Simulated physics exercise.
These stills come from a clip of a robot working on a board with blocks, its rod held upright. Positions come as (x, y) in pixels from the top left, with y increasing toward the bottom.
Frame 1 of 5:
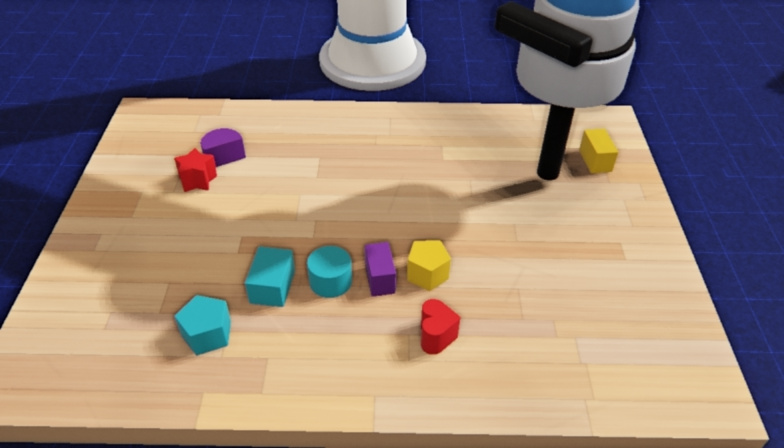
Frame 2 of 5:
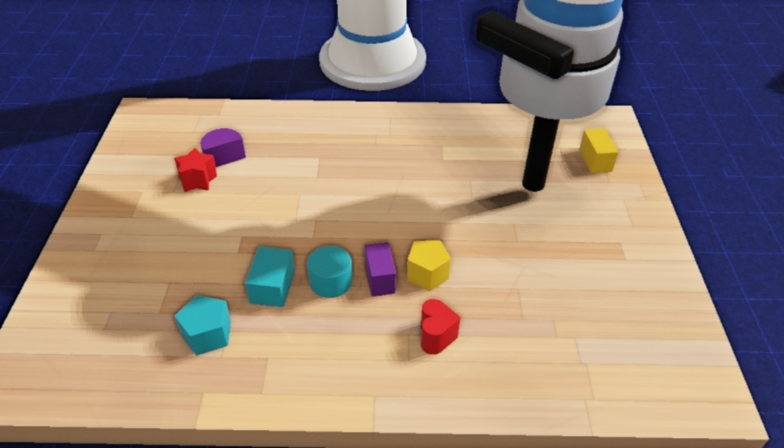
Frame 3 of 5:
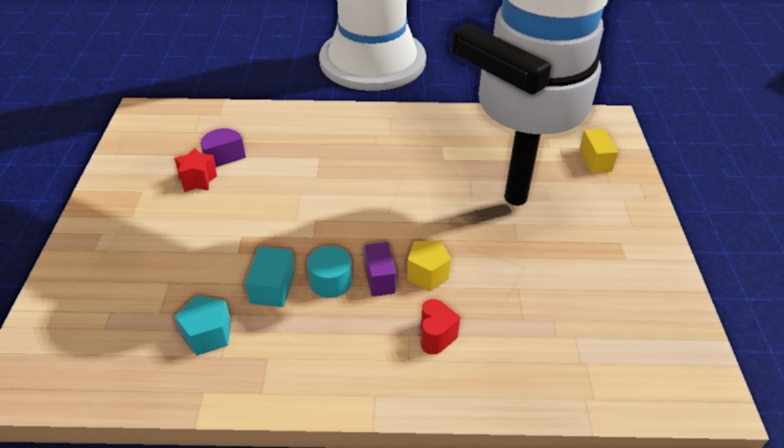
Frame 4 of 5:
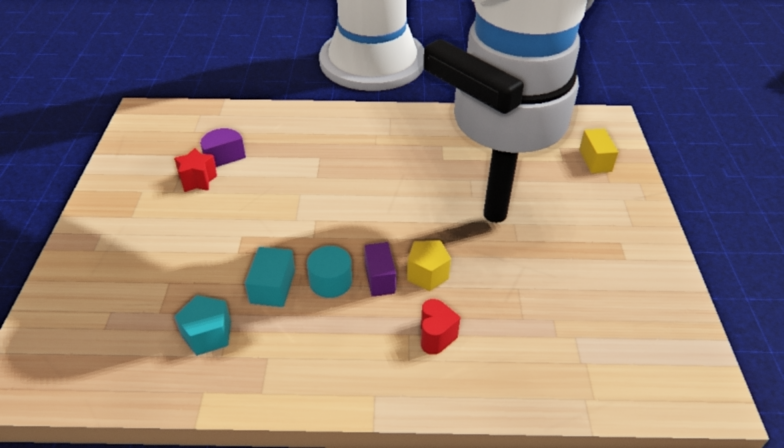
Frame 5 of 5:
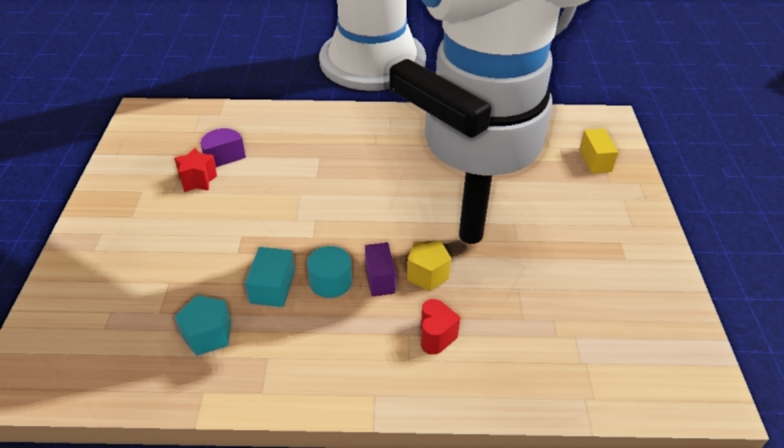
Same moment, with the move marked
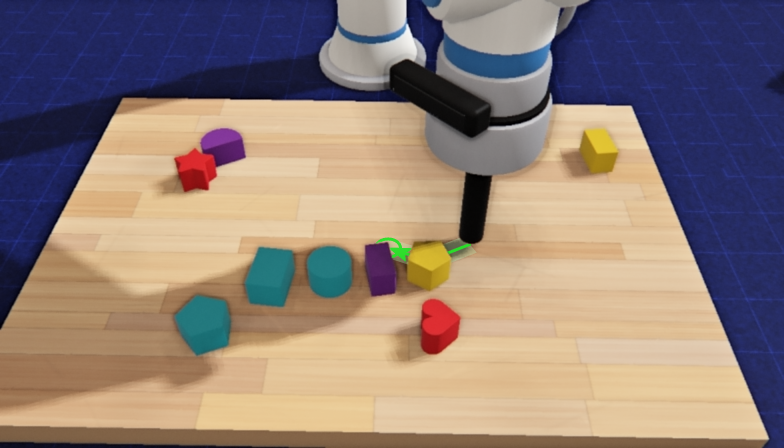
In this clip, a robot arm with a black rod moves steadily down and to the left over a wooden board, nearing a yellow five-sided block beside a purple oblong one, while the scattered colored blocks stay still.
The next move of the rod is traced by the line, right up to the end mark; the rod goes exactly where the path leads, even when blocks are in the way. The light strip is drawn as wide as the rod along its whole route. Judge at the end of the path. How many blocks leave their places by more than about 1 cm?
I count one.
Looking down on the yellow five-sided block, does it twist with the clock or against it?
Viewed from the top, it goes anticlockwise.
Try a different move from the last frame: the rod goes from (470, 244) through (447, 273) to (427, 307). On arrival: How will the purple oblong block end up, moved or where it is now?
The block moves away from its spot.
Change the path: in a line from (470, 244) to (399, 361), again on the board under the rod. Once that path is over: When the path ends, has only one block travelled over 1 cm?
It seems not.
Drawn move, from (470, 244) via (444, 254) and (416, 257), ending at (388, 248).
On the path given first. Halfway along, rod (430, 249); yellow five-sided block (419, 261), turned 25° anticlockwise.
At the end, rod (388, 239); purple oblong block still; yellow five-sided block (417, 262), turned 35° anticlockwise.
